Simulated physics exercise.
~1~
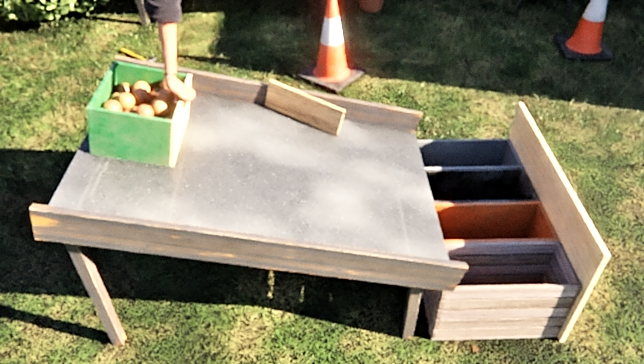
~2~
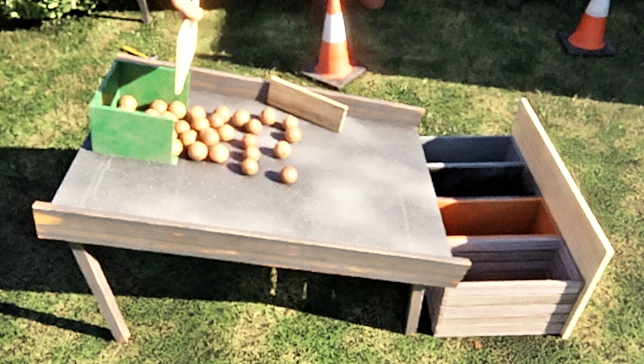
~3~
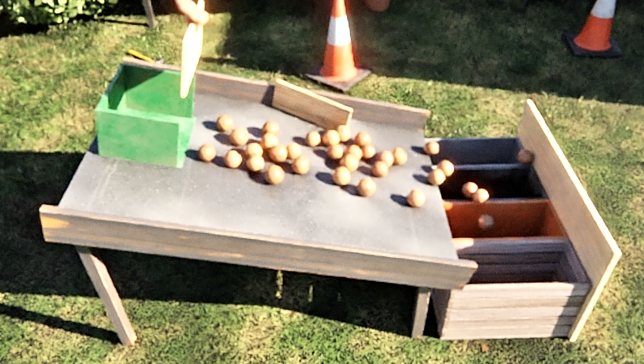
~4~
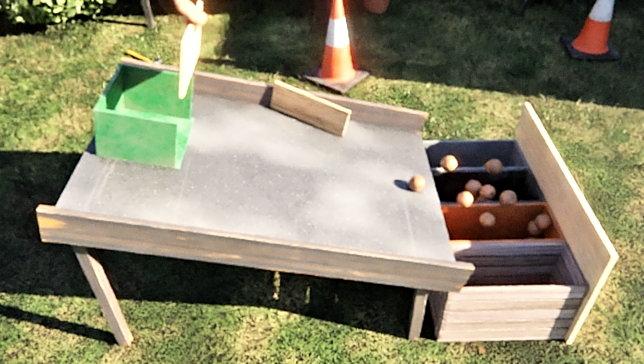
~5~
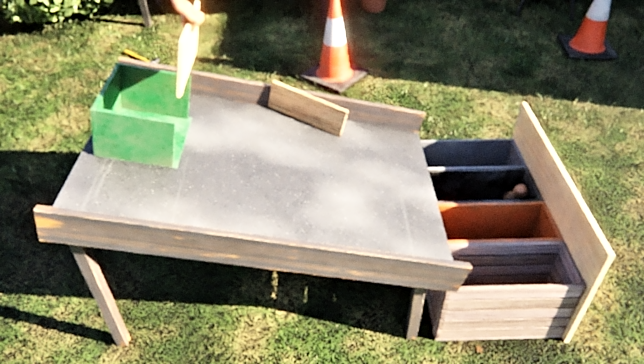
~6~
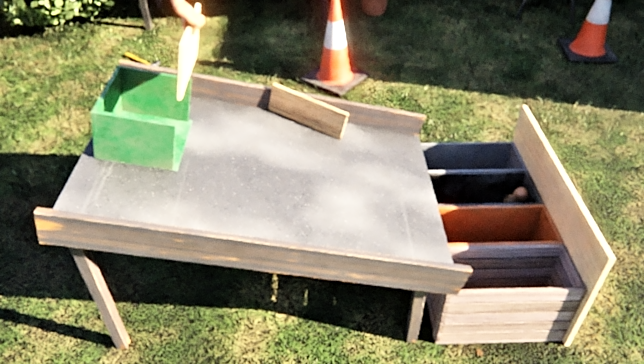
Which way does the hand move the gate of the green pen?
The hand moves the gate upward, lifting it clear of the pen.
